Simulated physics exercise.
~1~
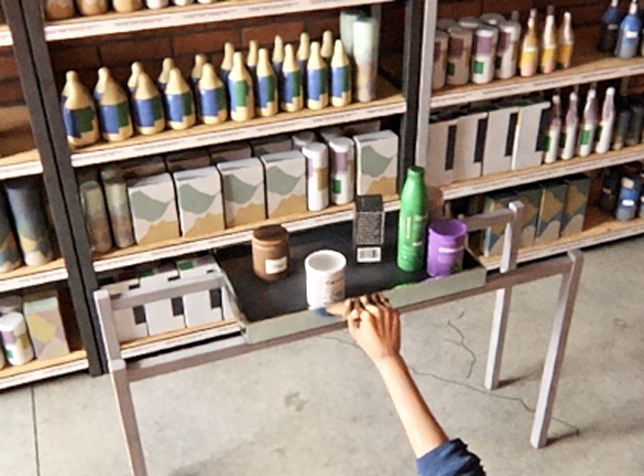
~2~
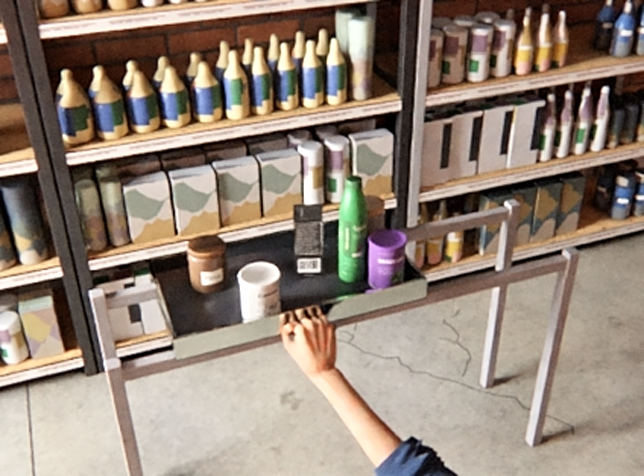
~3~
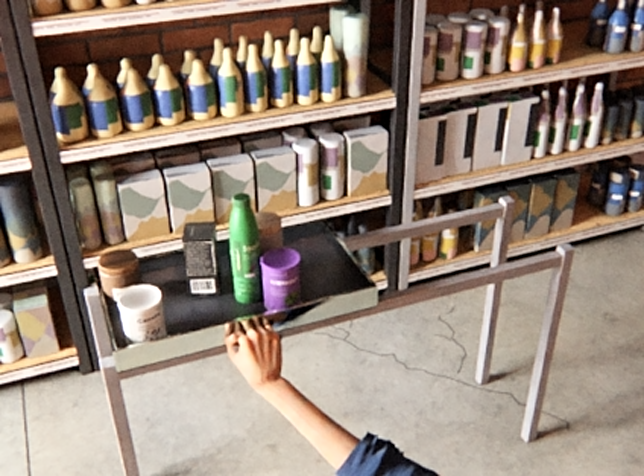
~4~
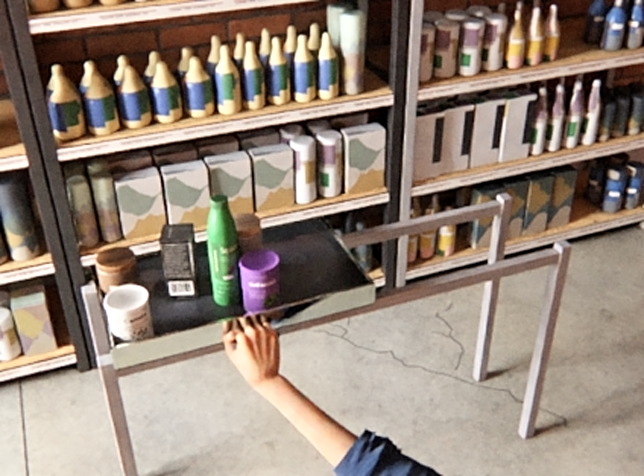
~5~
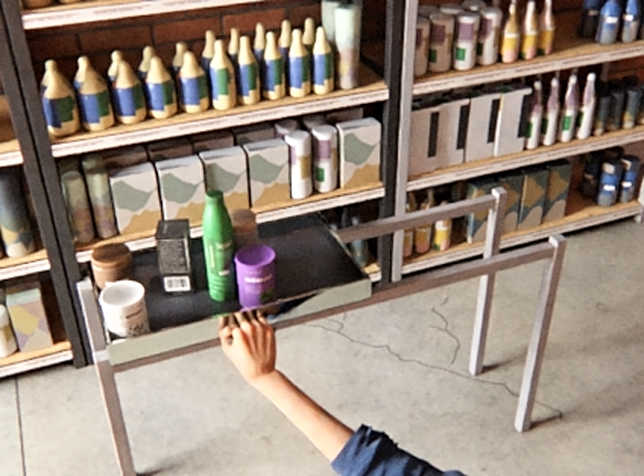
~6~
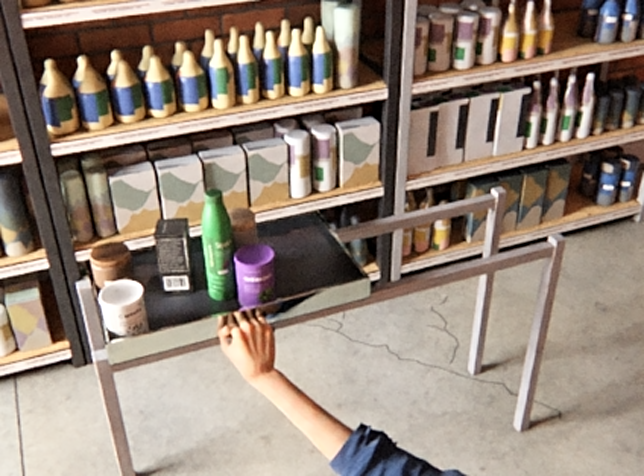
A hand slides a tray of upright containers left along a rack until it stops.
